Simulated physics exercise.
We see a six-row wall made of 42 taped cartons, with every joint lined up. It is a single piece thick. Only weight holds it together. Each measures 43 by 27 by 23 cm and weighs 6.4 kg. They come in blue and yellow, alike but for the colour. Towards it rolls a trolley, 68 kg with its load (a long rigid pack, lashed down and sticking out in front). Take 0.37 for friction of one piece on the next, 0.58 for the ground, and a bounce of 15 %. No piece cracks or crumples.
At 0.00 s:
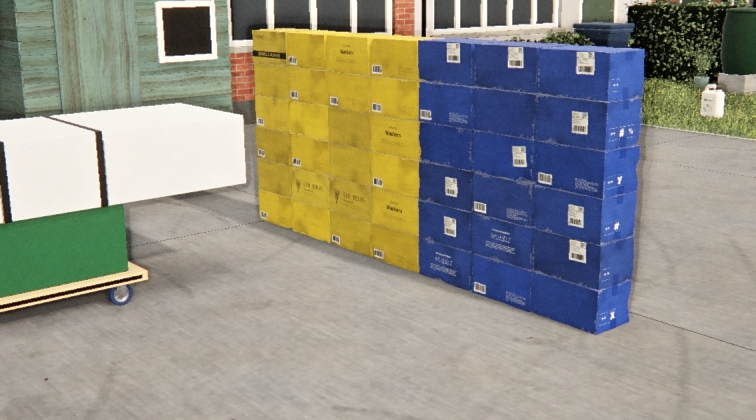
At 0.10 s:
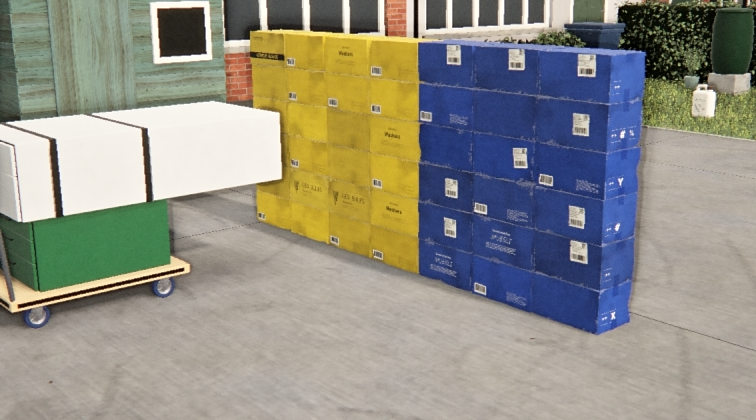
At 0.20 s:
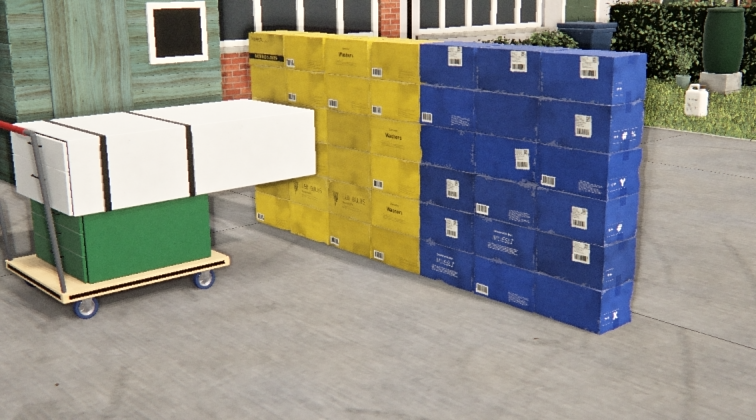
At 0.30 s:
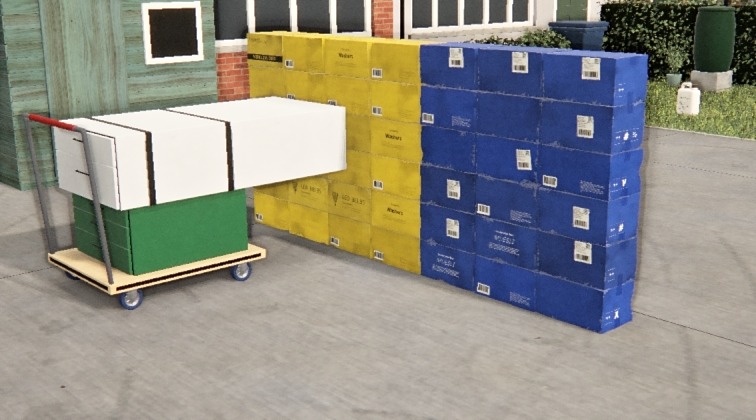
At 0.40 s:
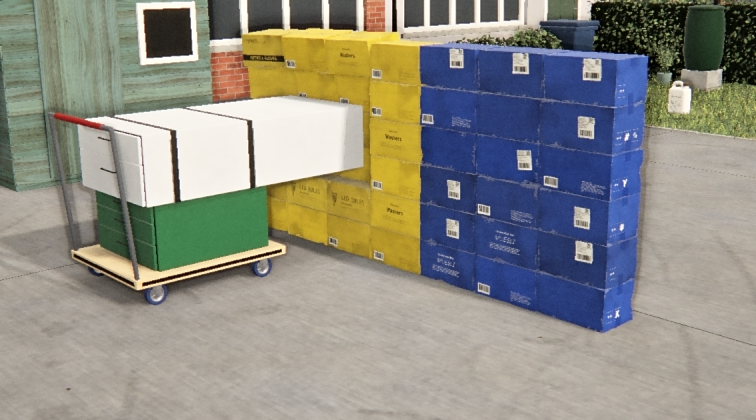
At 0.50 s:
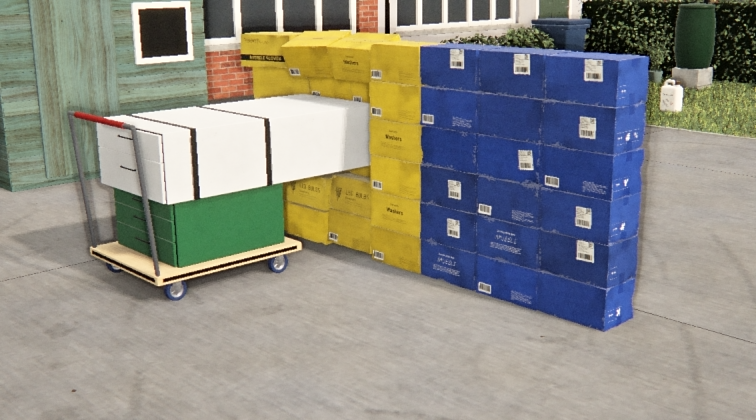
A trolley carrying a long white pack strapped above a green block rolls in from the left toward a wall of stacked yellow and blue cartons. The pack's front end reaches the yellow side and pushes in, shifting and tilting several yellow cartons while the blue ones barely change.
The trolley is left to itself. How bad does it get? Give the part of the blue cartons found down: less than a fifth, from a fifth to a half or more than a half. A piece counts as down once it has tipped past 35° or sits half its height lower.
The part is less than a fifth.
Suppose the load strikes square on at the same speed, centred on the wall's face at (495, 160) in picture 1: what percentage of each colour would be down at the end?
In that case blue 80, yellow 0 per cent.
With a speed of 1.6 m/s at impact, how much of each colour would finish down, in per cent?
In that case blue 0, yellow 80 per cent.
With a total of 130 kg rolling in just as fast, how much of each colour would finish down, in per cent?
Then blue 0, yellow 50 per cent.
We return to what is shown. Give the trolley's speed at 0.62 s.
Near 0.9 m/s.
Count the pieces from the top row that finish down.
3 from that row.
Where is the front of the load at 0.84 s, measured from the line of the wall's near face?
Roughly 50 cm.
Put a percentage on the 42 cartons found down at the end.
About 35 per cent.
After 0.62 s, load 34 cm past the wall's line, still rolling; none of the 18 blue cartons down (0 of 42 in all colours); top blue carton unmoved; top yellow carton 7 cm from its place.
After 0.84 s, load 51 cm past the wall's line, still rolling; none of the 18 blue cartons down (10 of 42 in all colours); top blue carton unmoved; top yellow carton 8° from how it stood.
After 1.16 s, load 70 cm past the wall's line, still rolling; none of the 18 blue cartons down (14 of 42 in all colours); top blue carton unmoved; top yellow carton 37° from how it stood, 12 cm lower.
After 1.70 s, load 71 cm past the wall's line, still rolling; none of the 18 blue cartons down (14 of 42 in all colours); top blue carton unmoved; top yellow carton on its side.
In the end (2.8 s), load 70 cm past the wall's line, stopped; none of the 18 blue cartons down (14 of 42 in all colours); top blue carton unmoved; top yellow carton 1.16 m lower. That is 0 per cent. From the last view, middles, top blue carton near (596, 79), top yellow carton near (419, 157).
